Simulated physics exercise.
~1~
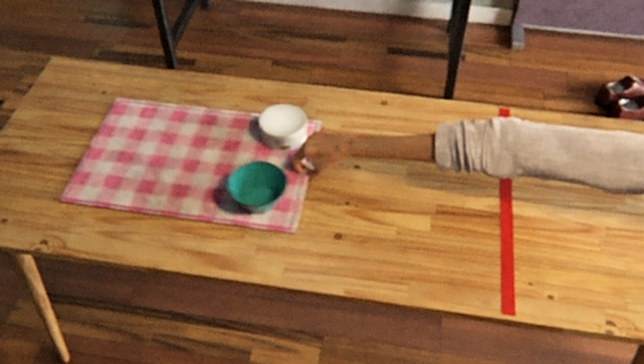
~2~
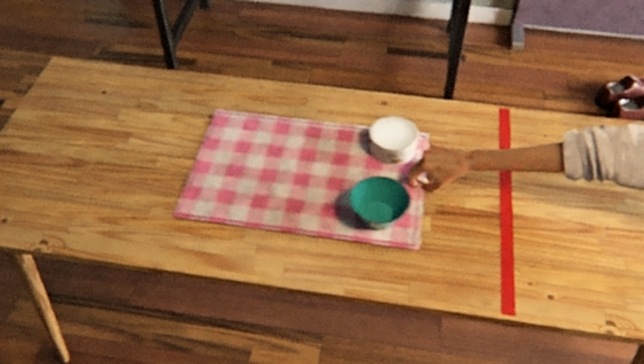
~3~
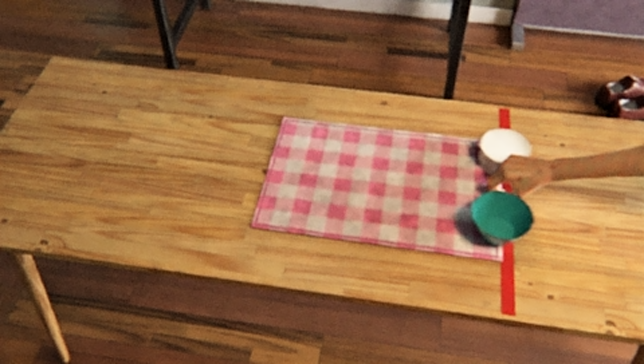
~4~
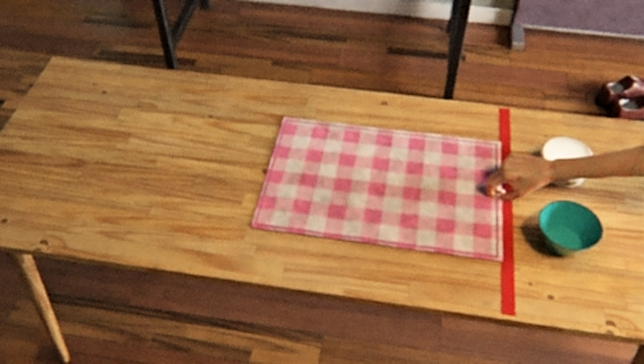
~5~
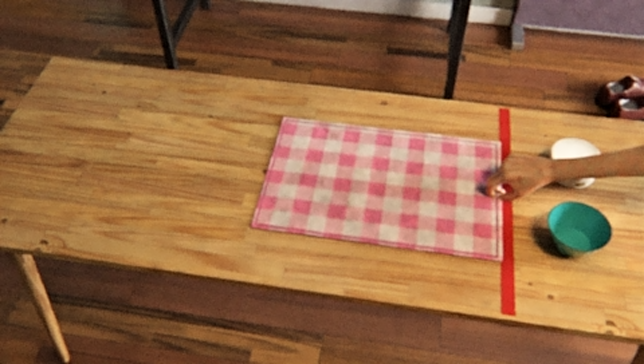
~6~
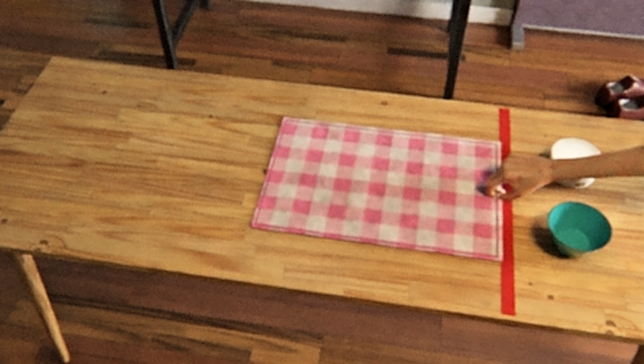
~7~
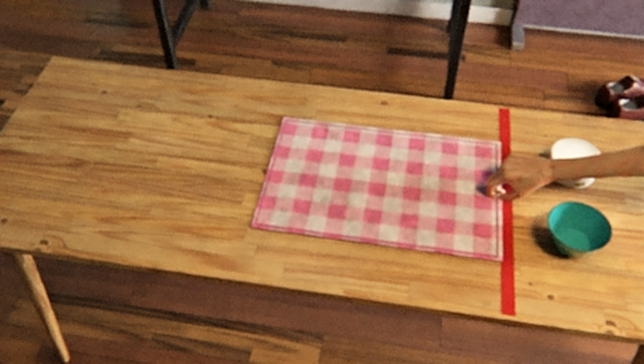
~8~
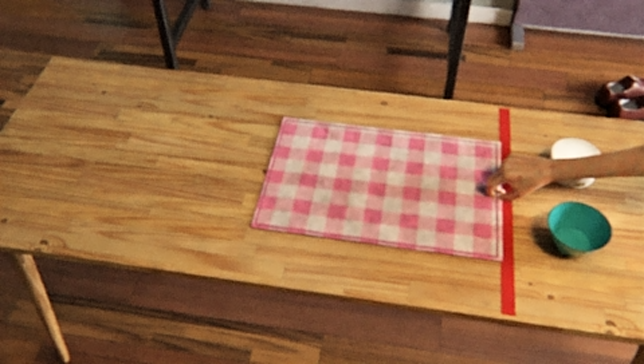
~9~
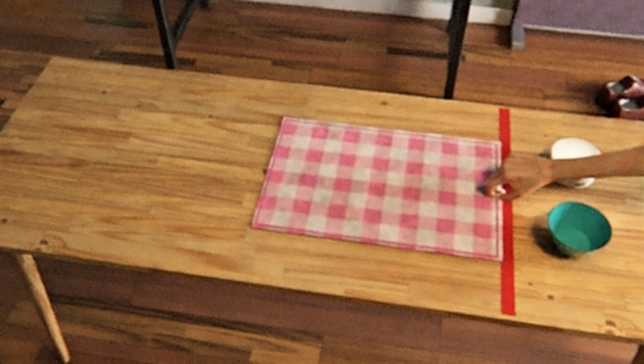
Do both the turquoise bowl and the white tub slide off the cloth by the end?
Yes, both leave the cloth. When the hand stops the cloth at the tape, the turquoise bowl and the white tub keep sliding right and come to rest on the bare table.
A hand pulls a pink checked mat right to red tape, and both bowls slide off.
